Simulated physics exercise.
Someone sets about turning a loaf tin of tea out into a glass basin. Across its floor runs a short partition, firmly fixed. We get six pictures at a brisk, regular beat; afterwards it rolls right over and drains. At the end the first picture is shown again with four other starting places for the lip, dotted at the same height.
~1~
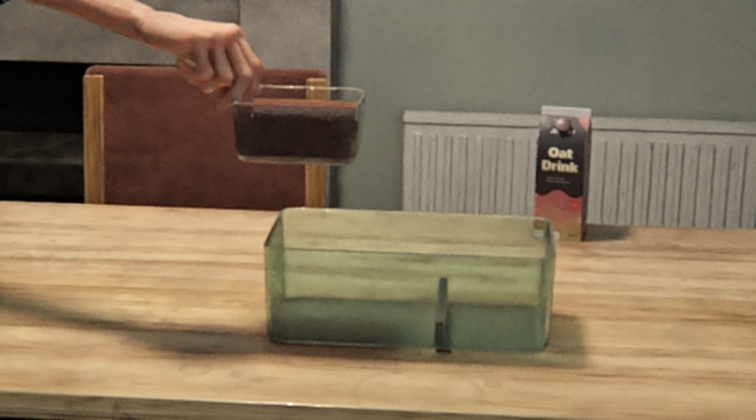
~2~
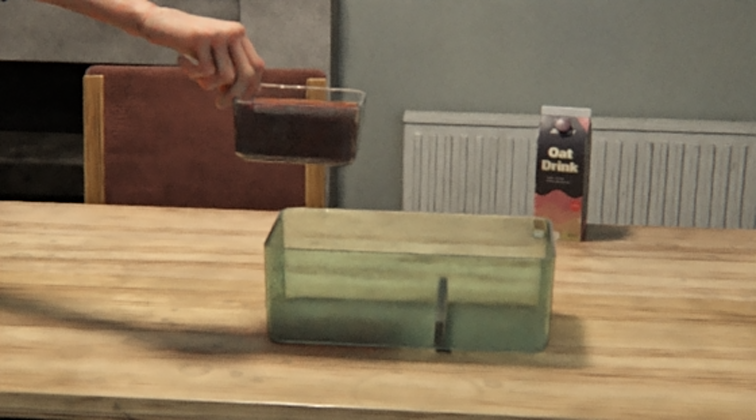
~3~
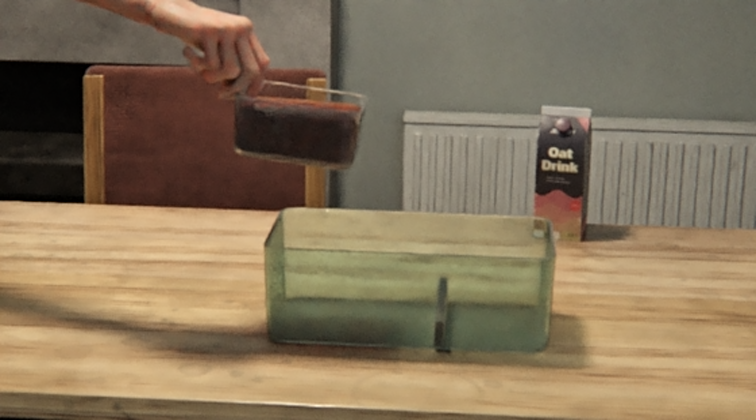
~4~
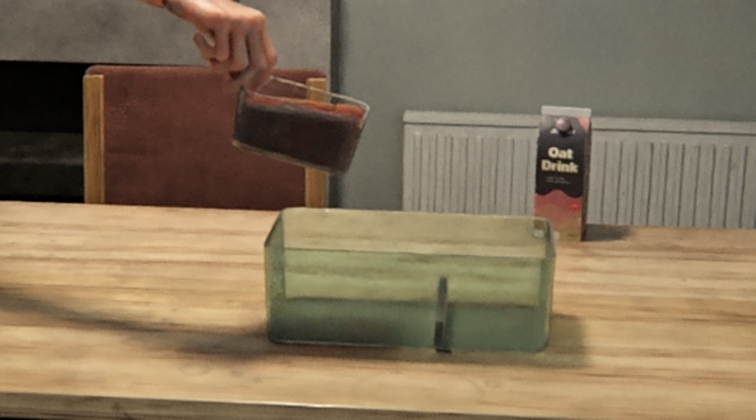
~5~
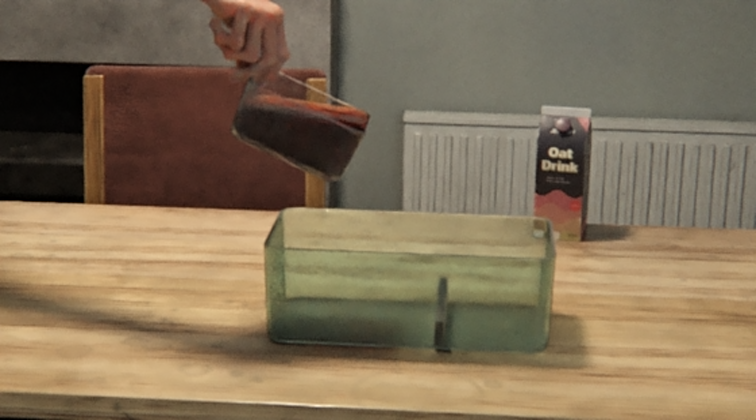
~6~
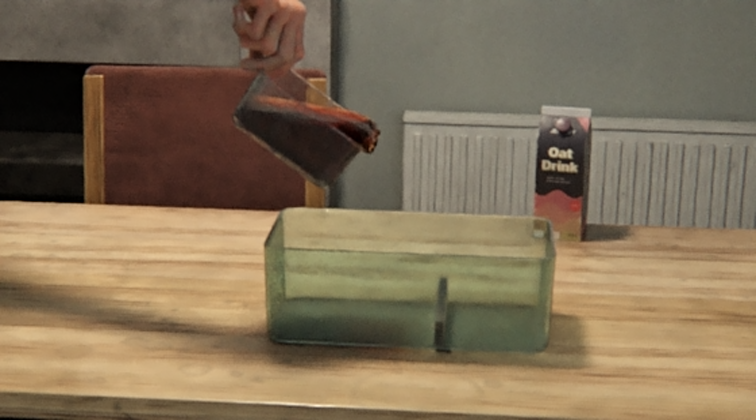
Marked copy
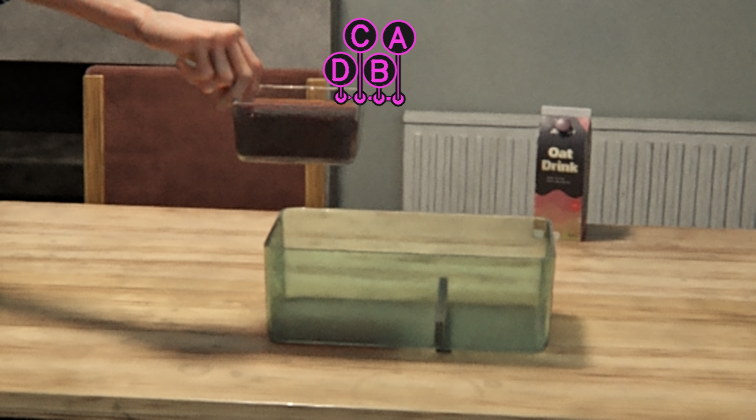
At a wooden table, a hand tilting a clear container rightward above a glass basin, dark reddish liquid starting over its lip.
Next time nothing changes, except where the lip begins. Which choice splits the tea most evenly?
Spot A.
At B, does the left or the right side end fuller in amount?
More ends on the left.
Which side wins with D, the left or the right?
The left side.
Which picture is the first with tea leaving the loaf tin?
In picture 5.
In magenta, A at (398, 99); B at (379, 98); C at (360, 97); D at (340, 97).
With A, about 51 % ends left of the wall and 47 % right of it.
With B, about 68 % ends left of the wall and 29 % right of it; 3 % is lost outside.
With C, about 84 % ends left of the wall and 15 % right of it.
With D, about 80 % ends left of the wall and 17 % right of it; 4 % is lost outside.
